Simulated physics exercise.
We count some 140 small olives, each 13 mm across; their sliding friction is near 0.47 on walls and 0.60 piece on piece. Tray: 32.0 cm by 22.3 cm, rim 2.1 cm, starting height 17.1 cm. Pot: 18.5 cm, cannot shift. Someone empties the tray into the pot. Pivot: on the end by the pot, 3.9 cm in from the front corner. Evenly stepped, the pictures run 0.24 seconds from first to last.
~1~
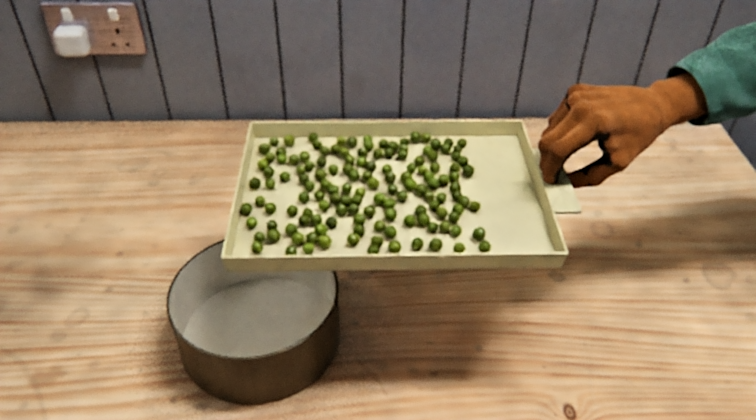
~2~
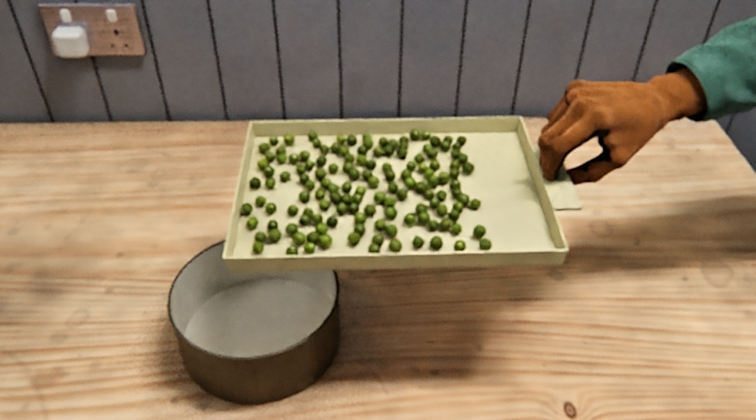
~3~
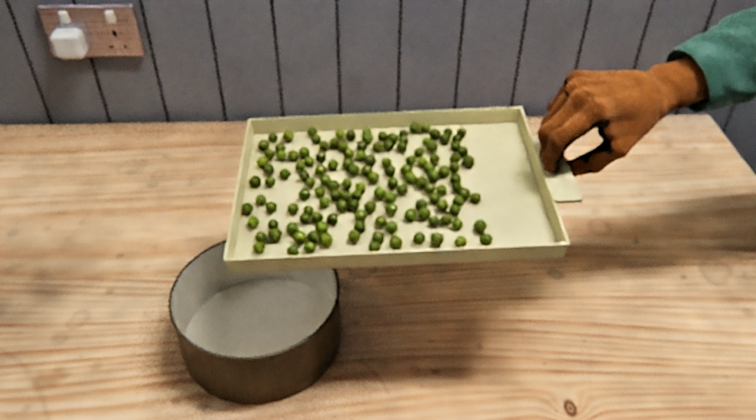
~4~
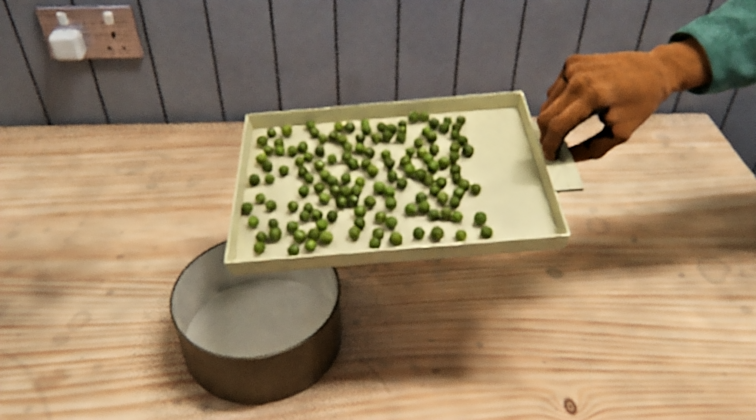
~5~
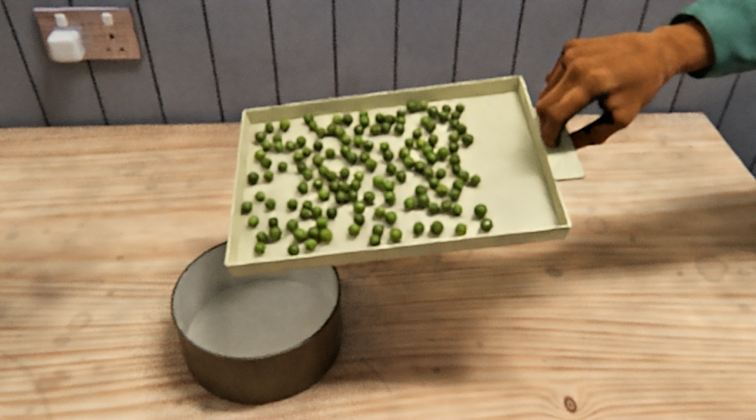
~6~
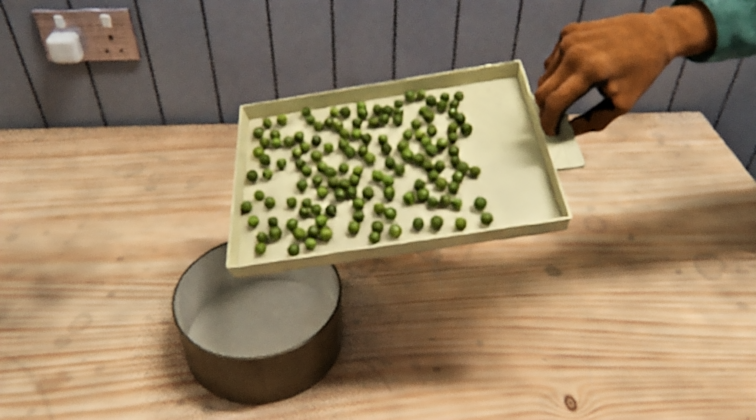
A tray of small green olives tilts gradually as a hand raises its right end.
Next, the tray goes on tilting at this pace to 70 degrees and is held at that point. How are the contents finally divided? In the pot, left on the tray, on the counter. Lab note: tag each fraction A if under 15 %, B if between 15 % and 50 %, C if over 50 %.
Pot = A, tray = C, counter = A.
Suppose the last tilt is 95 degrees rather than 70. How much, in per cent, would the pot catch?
You'd end up with some 35 % in the pot.
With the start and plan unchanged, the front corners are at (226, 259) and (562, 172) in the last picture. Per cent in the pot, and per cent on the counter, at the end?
Pot: 5, counter: 5.
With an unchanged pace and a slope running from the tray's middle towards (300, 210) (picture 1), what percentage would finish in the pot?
That would be close to 5 per cent.
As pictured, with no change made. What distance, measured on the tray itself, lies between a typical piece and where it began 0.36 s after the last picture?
It has moved some 7 cm from its start.
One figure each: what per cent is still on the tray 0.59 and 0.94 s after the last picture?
Around 100 first, about 95 after.
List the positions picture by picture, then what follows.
Tray tilt 0 degrees, front corners at (225, 255) and (565, 251); middle of the pieces at (373, 183); pot at (254, 290), in the first frame.
Tray tilt 1 degrees, front corners at (226, 256) and (565, 248); middle of the pieces at (373, 182), in the second frame.
Tray tilt 3 degrees, front corners at (227, 258) and (566, 242); middle of the pieces at (373, 178), in the third frame.
Tray tilt 7 degrees, front corners at (228, 260) and (567, 233), lowest corner left front; middle of the pieces at (373, 171), in the fourth frame.
Tray tilt 10 degrees, front corners at (228, 263) and (567, 224), lowest corner left front; middle of the pieces at (371, 165), in the fifth frame.
Tray tilt 14 degrees, front corners at (229, 265) and (568, 216), lowest corner left front; middle of the pieces at (370, 159); pot at (258, 291), in the sixth frame.
Then, 0.36 s after the last picture, tilt 41 degrees; the tray holds 100 %, the pot 0 %.
Then, 0.59 s after the last picture, tilt 59 degrees; the tray holds 100 %, the pot 0 %.
Then, 0.94 s after the last picture, tilt 70 degrees; the tray holds 95 %, the pot 0 %.
In the end, pot 0 %, tray 90 %, counter 5 %.
